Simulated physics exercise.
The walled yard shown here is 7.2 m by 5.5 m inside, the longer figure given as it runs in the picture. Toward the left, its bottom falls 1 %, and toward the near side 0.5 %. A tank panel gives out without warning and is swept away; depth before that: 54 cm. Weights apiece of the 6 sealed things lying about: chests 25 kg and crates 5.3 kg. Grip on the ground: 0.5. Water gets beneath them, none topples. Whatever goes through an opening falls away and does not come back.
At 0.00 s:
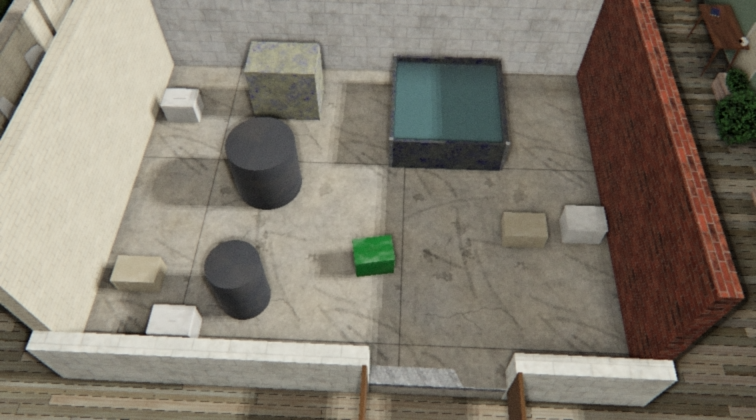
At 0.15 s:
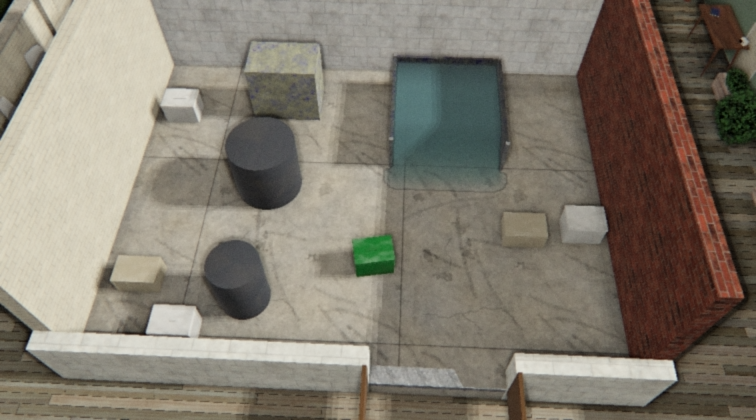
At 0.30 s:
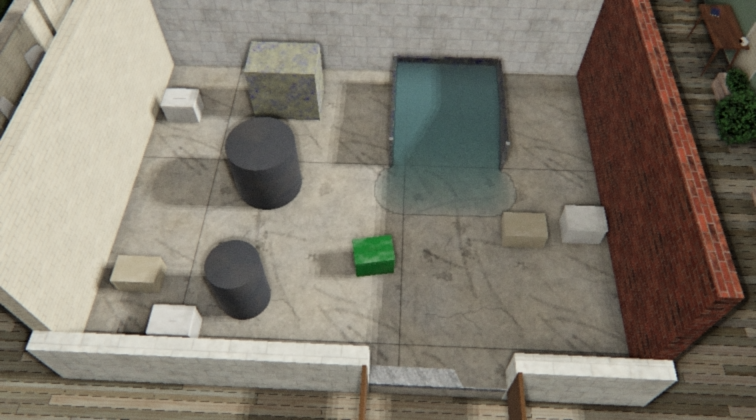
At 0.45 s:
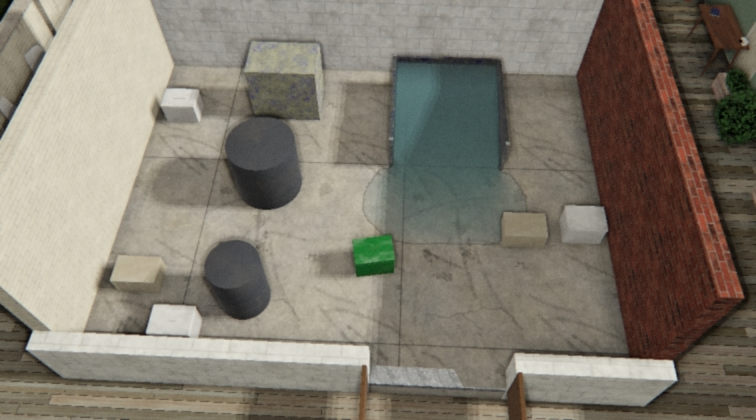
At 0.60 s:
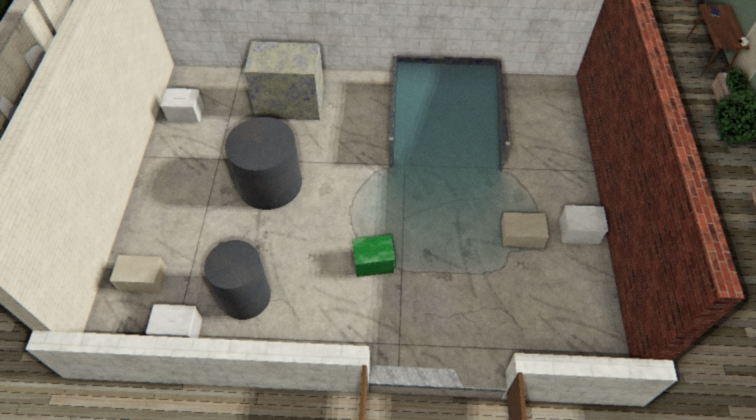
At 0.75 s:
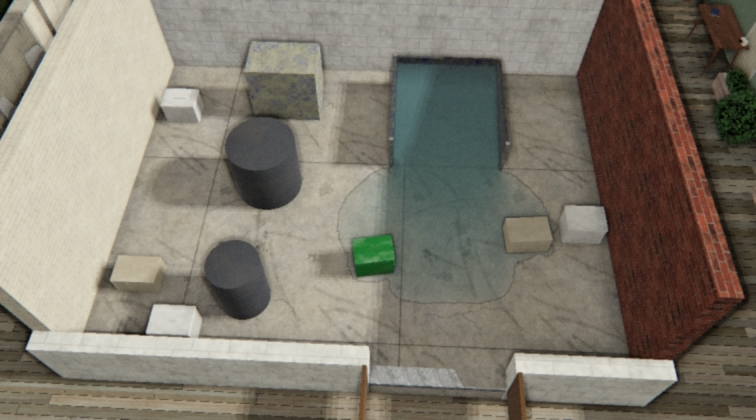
To begin with, a rectangular tank of water stands against the back wall of a walled yard scattered with boxes and two dark cylinders. Its near panel disappears, and a shallow sheet of water spreads across the floor, reaching around the green chest and a tan box, which shifts slightly.
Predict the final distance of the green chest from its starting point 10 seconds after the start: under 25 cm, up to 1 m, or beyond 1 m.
The green chest ends up beyond 1 m from its start.
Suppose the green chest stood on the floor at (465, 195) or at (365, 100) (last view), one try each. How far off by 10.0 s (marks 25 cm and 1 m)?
From the first spot it goes a long way, and from the second it does not really budge.
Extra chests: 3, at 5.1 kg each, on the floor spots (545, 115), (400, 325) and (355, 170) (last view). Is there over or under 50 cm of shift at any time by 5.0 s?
So that's within the threshold, beyond the threshold and within the threshold, in that sequence.
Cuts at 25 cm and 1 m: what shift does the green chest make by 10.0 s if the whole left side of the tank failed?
Well, the green chest keeps its spot.
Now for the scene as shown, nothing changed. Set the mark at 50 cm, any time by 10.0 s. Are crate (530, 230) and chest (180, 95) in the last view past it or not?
In sequence - crossed the line; stayed below the line.
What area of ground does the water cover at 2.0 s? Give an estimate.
My estimate is roughly 18 m2.
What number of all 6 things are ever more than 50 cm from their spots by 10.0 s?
It works out to 3.
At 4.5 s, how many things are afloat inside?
At that point I count 1.
After 2.0 s the green chest is near (345, 310), 1.0 m from its start, aground; 0 of 6 are out; 1 afloat.
After 4.5 s the green chest is near (225, 323), 2.2 m from its start, aground; 0 of 6 are out; 1 afloat.
After 7.0 s the green chest is near (217, 323), 2.3 m from its start, aground; 0 of 6 are out; 2 afloat.
After 10.0 s the green chest is near (217, 323), 2.3 m from its start, aground; 0 of 6 are out; 2 afloat.
